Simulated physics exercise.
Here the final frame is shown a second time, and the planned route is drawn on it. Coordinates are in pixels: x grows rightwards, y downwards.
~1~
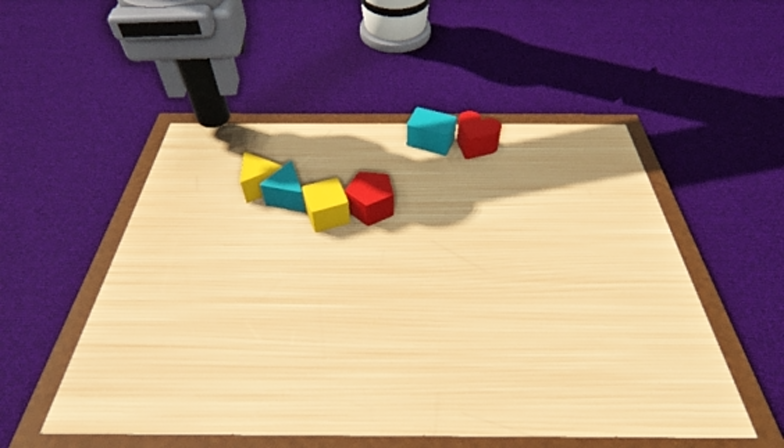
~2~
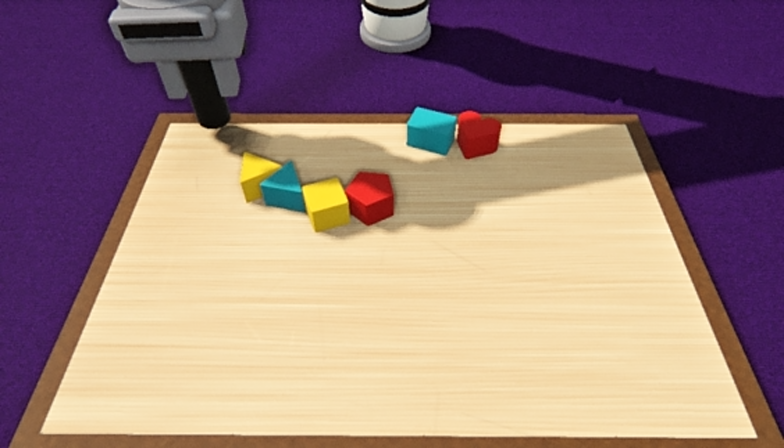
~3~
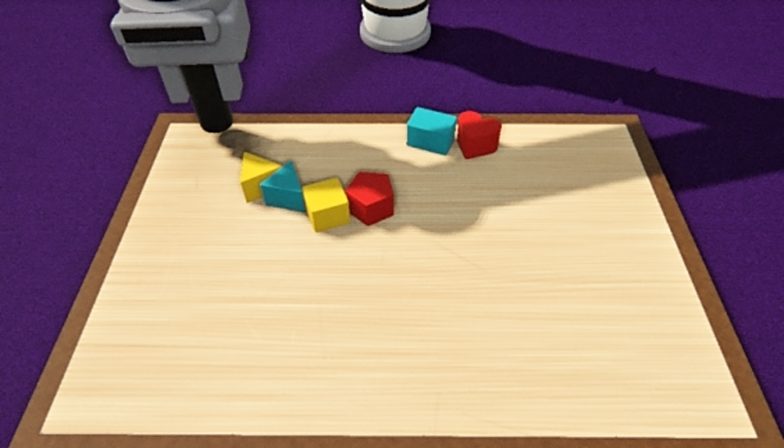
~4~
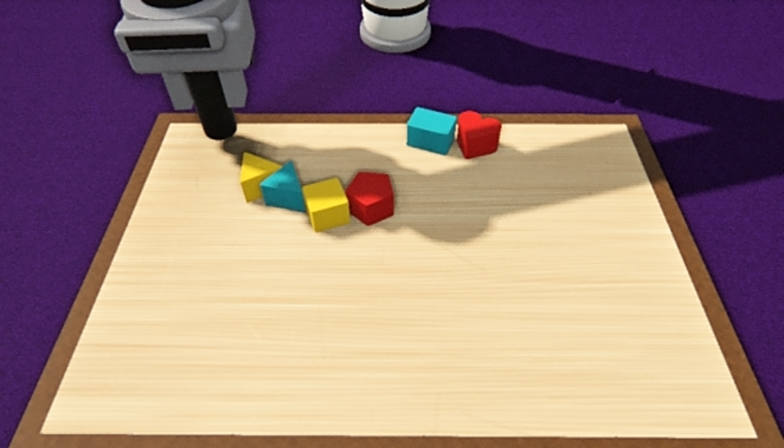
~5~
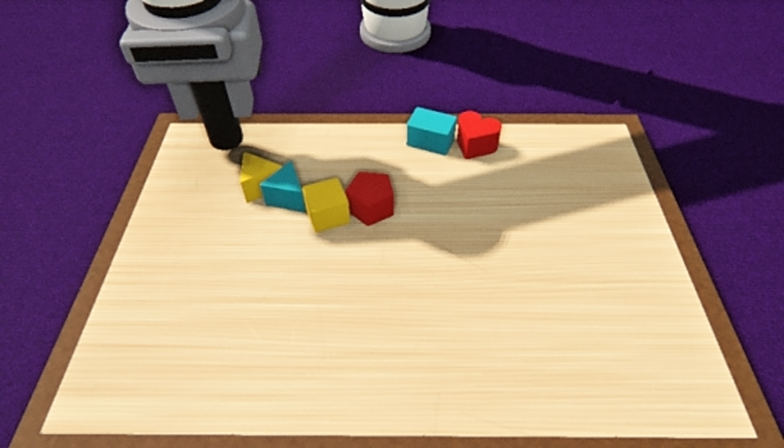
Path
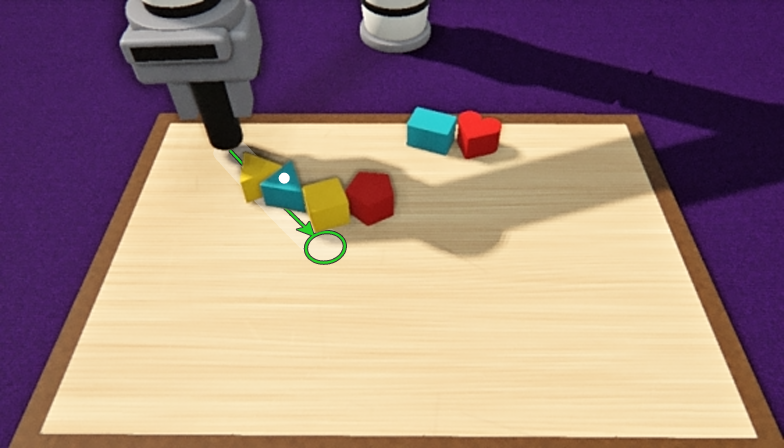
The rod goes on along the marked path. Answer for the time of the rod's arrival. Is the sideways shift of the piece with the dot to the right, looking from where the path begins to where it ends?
The answer is yes.
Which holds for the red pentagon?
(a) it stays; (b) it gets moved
b - it gets moved.
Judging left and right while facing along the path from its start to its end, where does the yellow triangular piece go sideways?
It heads right.
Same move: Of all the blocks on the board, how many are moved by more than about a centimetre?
I count three at least.
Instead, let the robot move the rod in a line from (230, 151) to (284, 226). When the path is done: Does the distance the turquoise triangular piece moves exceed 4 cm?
I expect so.
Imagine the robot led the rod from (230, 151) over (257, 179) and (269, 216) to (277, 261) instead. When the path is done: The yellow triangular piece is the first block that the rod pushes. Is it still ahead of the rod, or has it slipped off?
In front, still.
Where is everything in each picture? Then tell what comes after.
The first frame shows rod tip at (214, 119); block tops, yellow triangular piece at (256, 166); turquoise triangular piece at (284, 178); yellow square piece at (325, 194); red pentagon at (371, 186).
The second frame shows rod at (215, 121); blocks unchanged.
The third frame shows rod at (218, 124); blocks unchanged.
The fourth frame shows rod at (222, 131); blocks unchanged.
The fifth frame shows rod at (227, 141); yellow triangular piece at (256, 166); turquoise triangular piece at (284, 178); yellow square piece at (325, 194); red pentagon at (371, 186).
Path on the board, from (230, 151) directly to (325, 247); the dot is on the turquoise triangular piece.
On the path given first. One third of the way, rod at (256, 171); yellow triangular piece at (275, 184); turquoise triangular piece at (293, 199), turned 15° clockwise; yellow square piece at (329, 195).
Two thirds of the way, rod at (288, 202); yellow triangular piece at (301, 223), turned 10° clockwise; turquoise triangular piece at (308, 246), turned 35° clockwise; yellow square piece at (336, 198); red pentagon at (379, 186).
At the end, rod at (324, 237); yellow triangular piece at (325, 264), turned 45° clockwise; turquoise triangular piece at (315, 291), turned 65° clockwise; yellow square piece at (351, 204), turned 20° anticlockwise; red pentagon at (388, 185), turned 20° anticlockwise.
